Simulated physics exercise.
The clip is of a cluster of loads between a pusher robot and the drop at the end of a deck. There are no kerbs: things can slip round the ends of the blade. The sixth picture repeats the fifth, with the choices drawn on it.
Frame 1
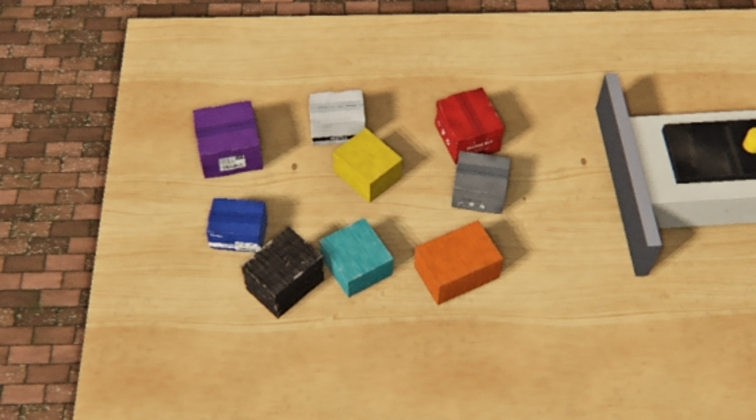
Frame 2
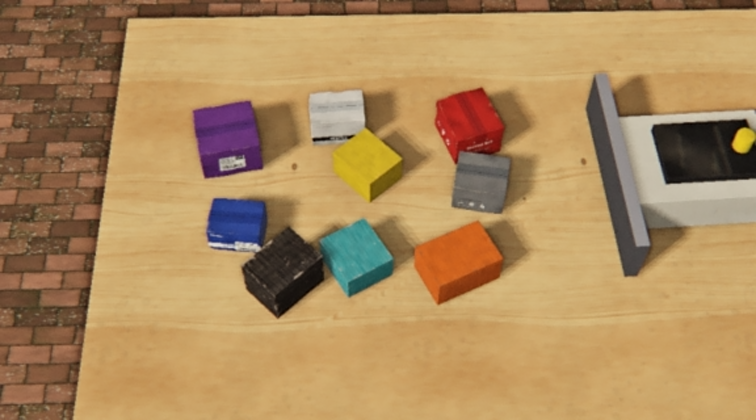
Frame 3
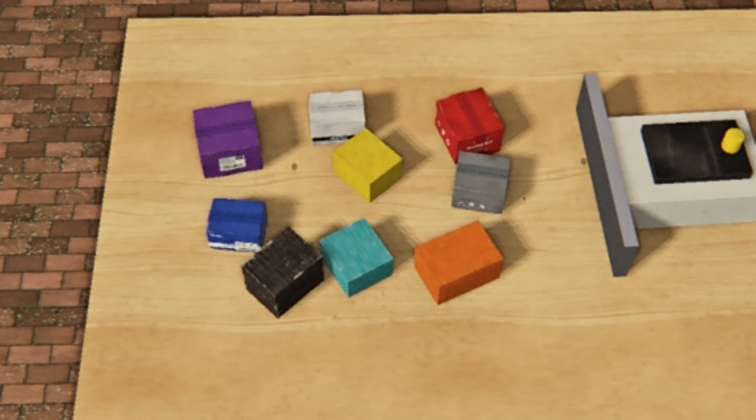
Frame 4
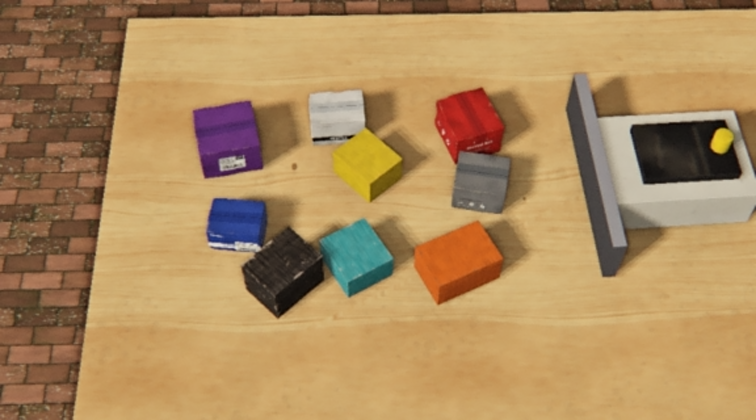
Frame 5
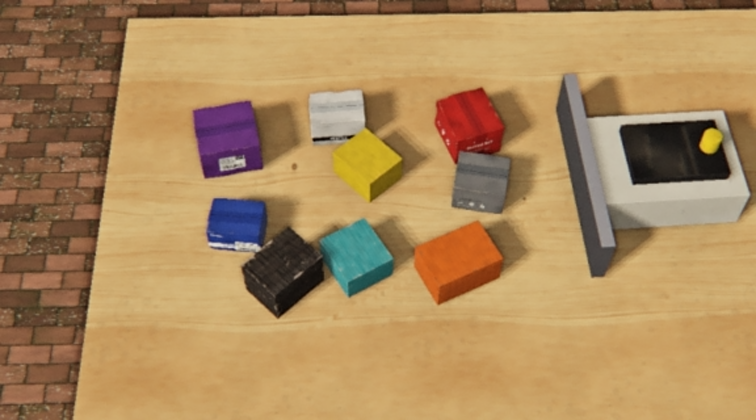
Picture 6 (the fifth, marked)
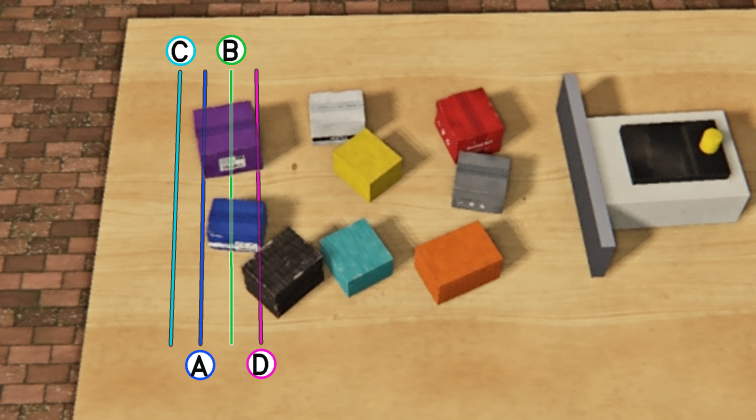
A pusher robot moves slowly left across the wooden deck toward a cluster of colourful boxes.
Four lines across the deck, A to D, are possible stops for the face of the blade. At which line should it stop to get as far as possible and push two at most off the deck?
No farther than A.
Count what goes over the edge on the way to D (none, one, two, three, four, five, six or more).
By then, none.
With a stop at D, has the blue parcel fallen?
No.
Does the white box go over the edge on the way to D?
By then, no.
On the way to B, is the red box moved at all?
Yes.
On the marked copy, A at (203, 196); B at (231, 196); C at (176, 197); D at (259, 195).
With A. Early on, robot (530, 153); red box (409, 125); orange crate (411, 258).
Further on, robot (391, 156); purple parcel (169, 140); blue parcel (168, 211).
At the end, robot (283, 158); purple parcel over the edge; blue parcel over the edge; two fallen.
As for the rest, B is within the limit but short; C drops five; D is within the limit but short.
